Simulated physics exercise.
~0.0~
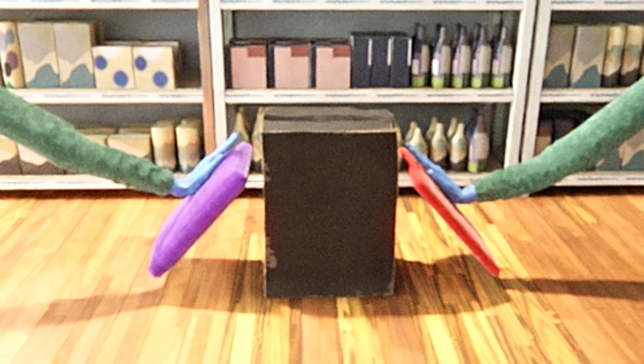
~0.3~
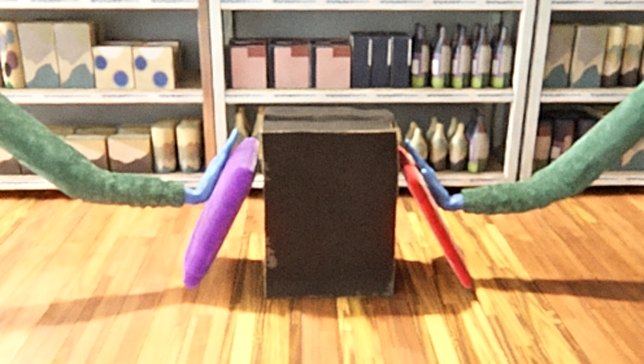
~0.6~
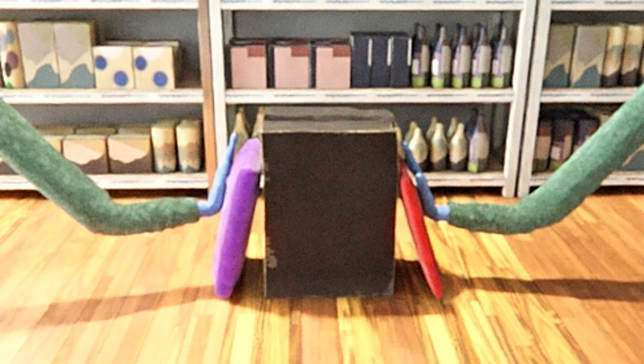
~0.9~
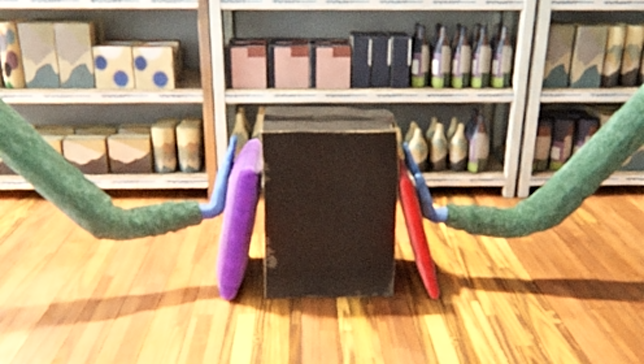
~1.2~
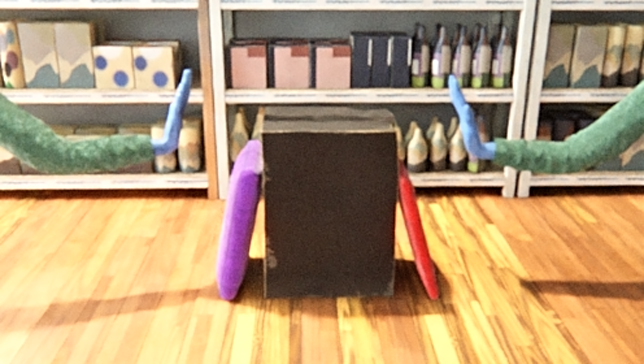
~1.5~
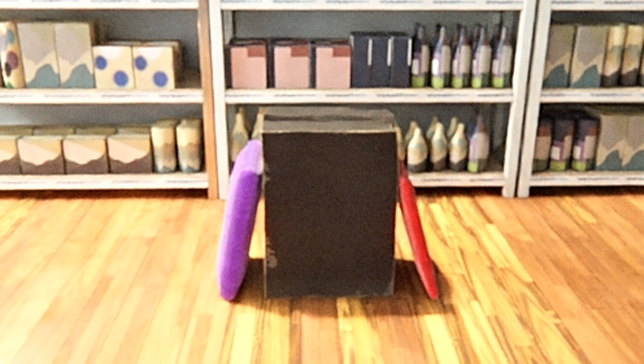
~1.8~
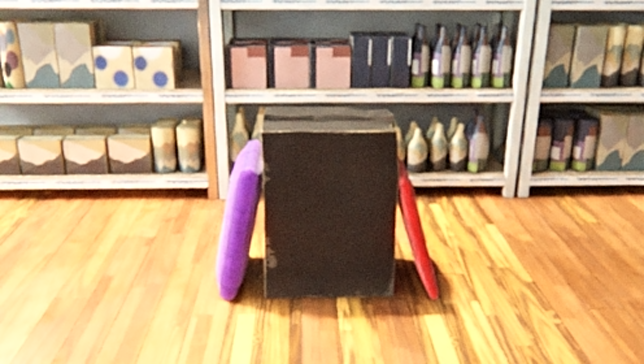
The clip shows two green-sleeved arms with blue hands pressing a purple pillow and a red seat pad against opposite sides of a black box on a wooden floor, bringing their lower ends inward. The hands let go and withdraw, and both items stay leaning against the box.
